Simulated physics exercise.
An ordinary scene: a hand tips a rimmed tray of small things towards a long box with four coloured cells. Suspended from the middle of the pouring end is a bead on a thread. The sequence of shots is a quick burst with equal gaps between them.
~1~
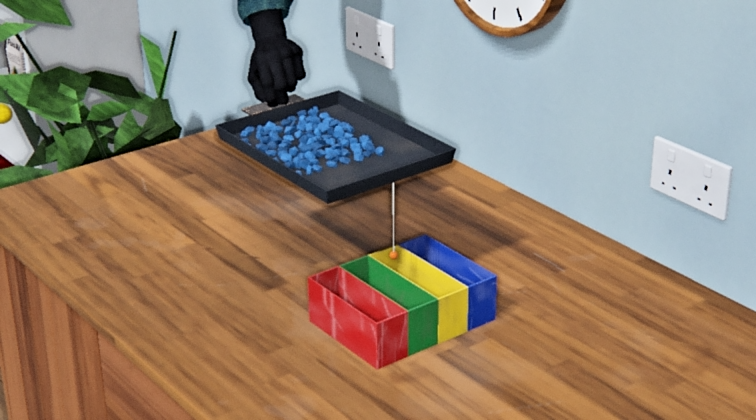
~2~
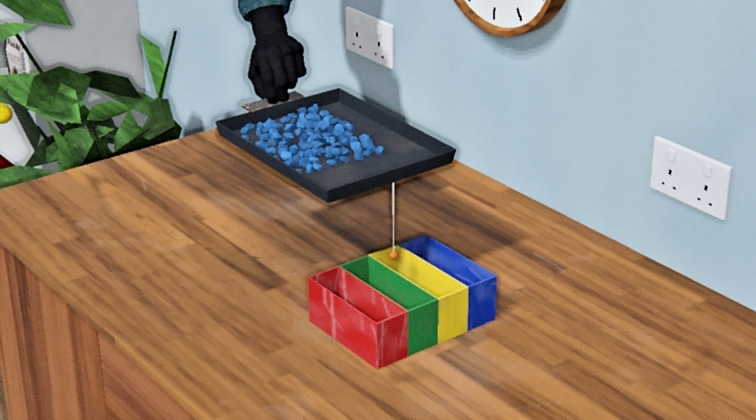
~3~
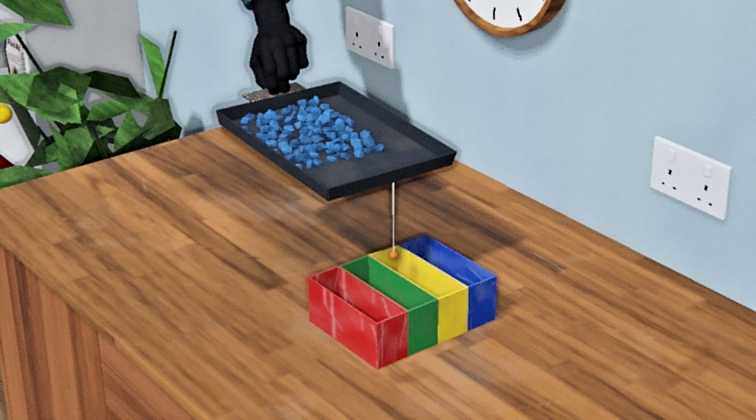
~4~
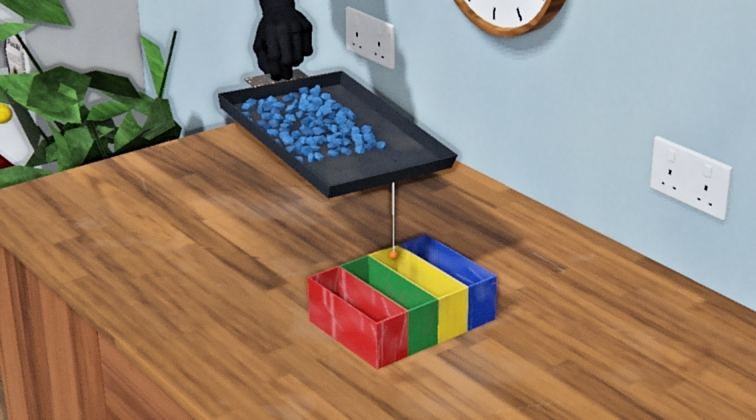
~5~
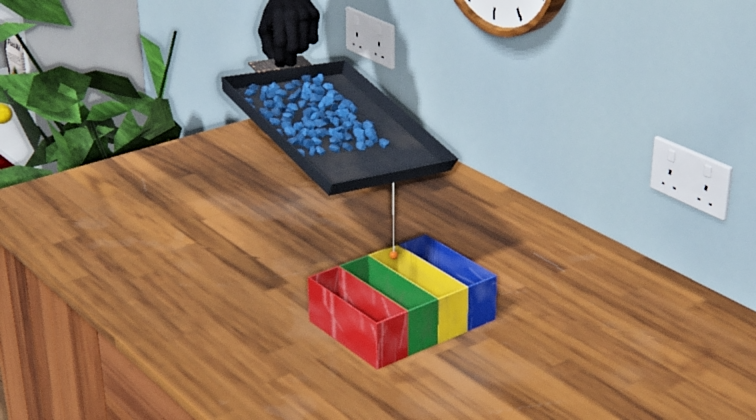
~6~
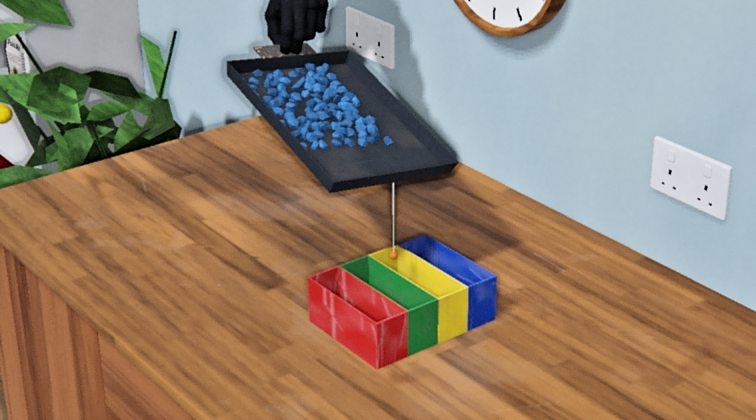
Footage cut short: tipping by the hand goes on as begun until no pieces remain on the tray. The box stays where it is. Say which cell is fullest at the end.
The blue cell is fullest at the end.
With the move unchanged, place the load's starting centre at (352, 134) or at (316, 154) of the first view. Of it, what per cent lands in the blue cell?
About 50 %, then about 50 %.
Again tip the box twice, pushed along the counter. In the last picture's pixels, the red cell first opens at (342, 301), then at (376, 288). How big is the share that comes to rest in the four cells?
First placement near 20 percent, second near 90 percent.
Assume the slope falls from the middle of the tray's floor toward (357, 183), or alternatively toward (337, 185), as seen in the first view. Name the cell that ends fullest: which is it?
First: Red. Second: The red one.
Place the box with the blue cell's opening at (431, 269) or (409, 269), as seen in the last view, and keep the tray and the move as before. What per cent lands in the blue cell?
First 10 per cent, second 10 per cent.
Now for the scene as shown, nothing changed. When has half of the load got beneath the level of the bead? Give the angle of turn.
It's turned some 90 degrees by then.
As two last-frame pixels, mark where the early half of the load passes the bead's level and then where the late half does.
Roughly at (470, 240) first, and then at (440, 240).
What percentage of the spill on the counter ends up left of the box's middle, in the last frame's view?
I'd put it at close to 0 per cent.
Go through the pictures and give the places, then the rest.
In the first picture, corners of the pouring end at (328, 189) and (452, 148), level; middle of the load at (315, 140), aquarium stones; bead on its thread at (394, 255); red cell at (392, 336); green cell at (423, 323); yellow cell at (453, 311); blue cell at (482, 299).
In the second picture, corners of the pouring end at (328, 188) and (452, 149), level; middle of the load at (315, 138).
In the third picture, corners of the pouring end at (329, 187) and (453, 151), tipped barely, lowest at the right corner; middle of the load at (316, 132).
In the fourth picture, corners of the pouring end at (330, 184) and (454, 154), tipped a little, lowest at the right corner; middle of the load at (317, 123).
In the fifth picture, corners of the pouring end at (332, 182) and (454, 158), tipped clearly, lowest at the right corner; middle of the load at (319, 115).
In the sixth picture, corners of the pouring end at (335, 180) and (455, 161), tipped clearly, lowest at the right corner; middle of the load at (322, 106); red cell at (392, 336); green cell at (423, 323); yellow cell at (453, 311); blue cell at (482, 299).
Soon, tray tipped steeply; nearly all on the tray; a stray few falling or outside the box.
A while on, tray tipped past a quarter turn; about a quarter on the tray; about a quarter in the blue cell; a small part in the yellow cell; about half falling or outside the box.
Towards the end, tray tipped past a quarter turn; about a third in the blue cell; a small part in the yellow cell; about half falling or outside the box.
Finally, tray tipped past a quarter turn; about a third in the blue cell; a small part in the yellow cell; none in the red cell; none in the green cell; about half outside the box.
